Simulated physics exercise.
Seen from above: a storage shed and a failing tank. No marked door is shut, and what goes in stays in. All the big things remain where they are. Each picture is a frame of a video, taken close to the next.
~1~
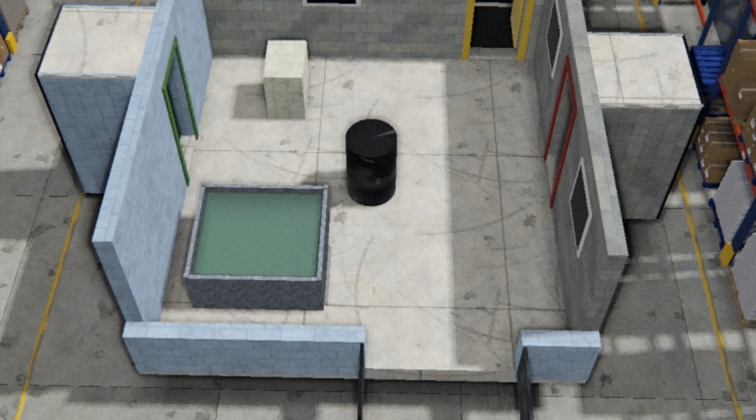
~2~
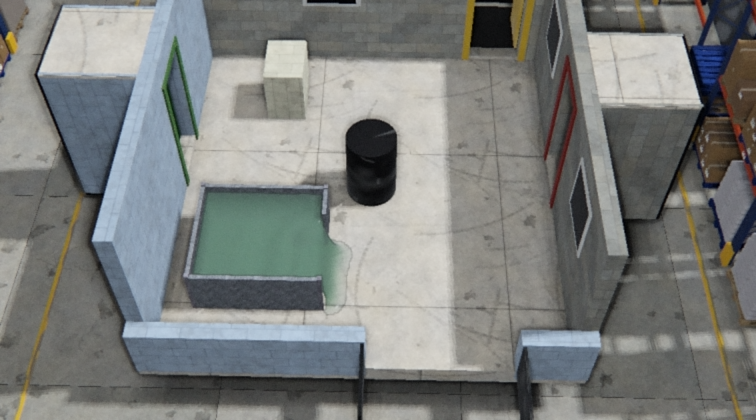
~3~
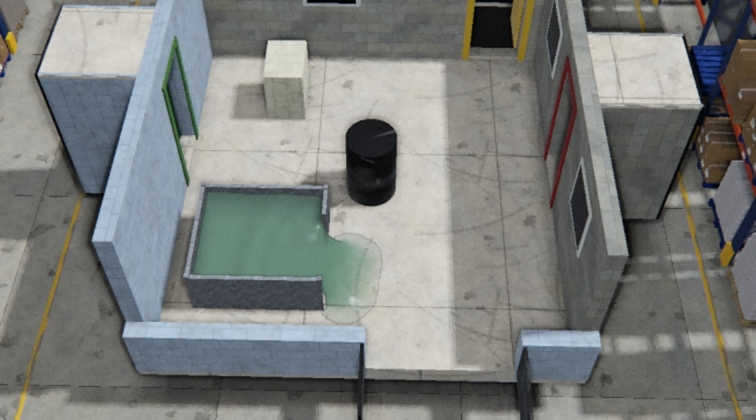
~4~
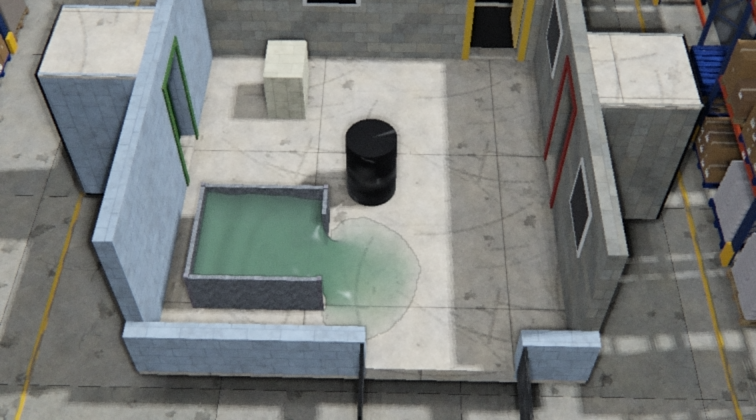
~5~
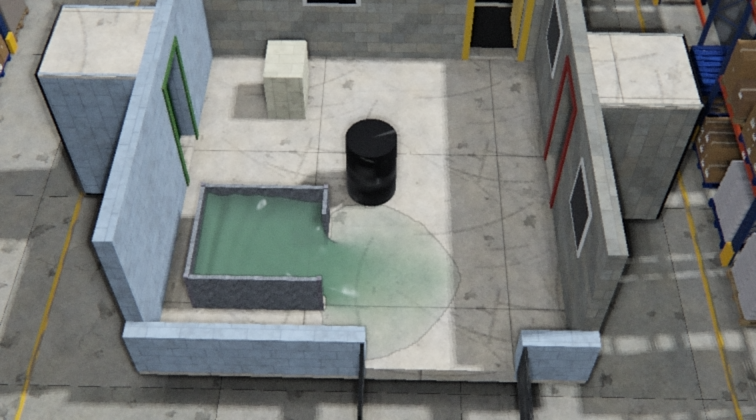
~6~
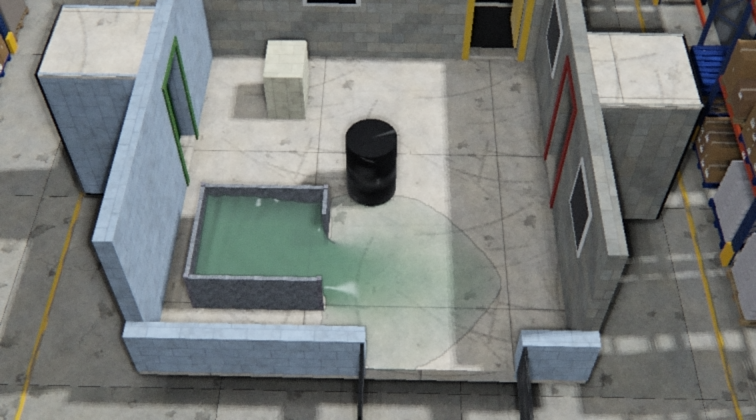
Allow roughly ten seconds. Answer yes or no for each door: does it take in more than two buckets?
Red door: No; green door: No; yellow door: Yes.
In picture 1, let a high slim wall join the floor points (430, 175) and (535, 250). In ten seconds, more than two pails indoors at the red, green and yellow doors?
I'd say the red door misses the limit, the green door misses the limit, and the yellow door misses the limit.
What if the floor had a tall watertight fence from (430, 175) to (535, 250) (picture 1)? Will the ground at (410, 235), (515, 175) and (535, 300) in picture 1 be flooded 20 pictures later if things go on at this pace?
Listed order: Swamped, swamped, swamped.
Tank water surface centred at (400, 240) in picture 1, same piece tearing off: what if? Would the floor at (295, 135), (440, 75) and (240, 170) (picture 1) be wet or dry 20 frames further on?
Spot by spot, in the order asked: Untouched, swamped, untouched.
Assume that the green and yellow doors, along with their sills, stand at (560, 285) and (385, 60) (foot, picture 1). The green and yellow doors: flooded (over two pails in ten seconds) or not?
As it turns out, the green door spills past and so does the yellow door, which keeps clear too.
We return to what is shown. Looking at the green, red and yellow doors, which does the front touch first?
That would be the red one.
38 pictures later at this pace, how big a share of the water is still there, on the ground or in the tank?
About 72 %.
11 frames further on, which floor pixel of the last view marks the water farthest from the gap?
The front should reach about (535, 132).
A moment on, water covers 30 % of the floor; the red door not reached, the green door not reached, the yellow door not reached.
Next, water covers 35 % of the floor; the red door wet at the sill, nothing in, the green door not reached, the yellow door not reached.
Then, water covers 40 % of the floor; the red door under two buckets in, the green door not reached, the yellow door wet at the sill, nothing in.
Later, water covers 60 % of the floor; the red door under two buckets in, the green door not reached, the yellow door over two buckets in.
In the end, water covers 80 % of the floor; the red door under two buckets in, the green door wet at the sill, nothing in, the yellow door over two buckets in.
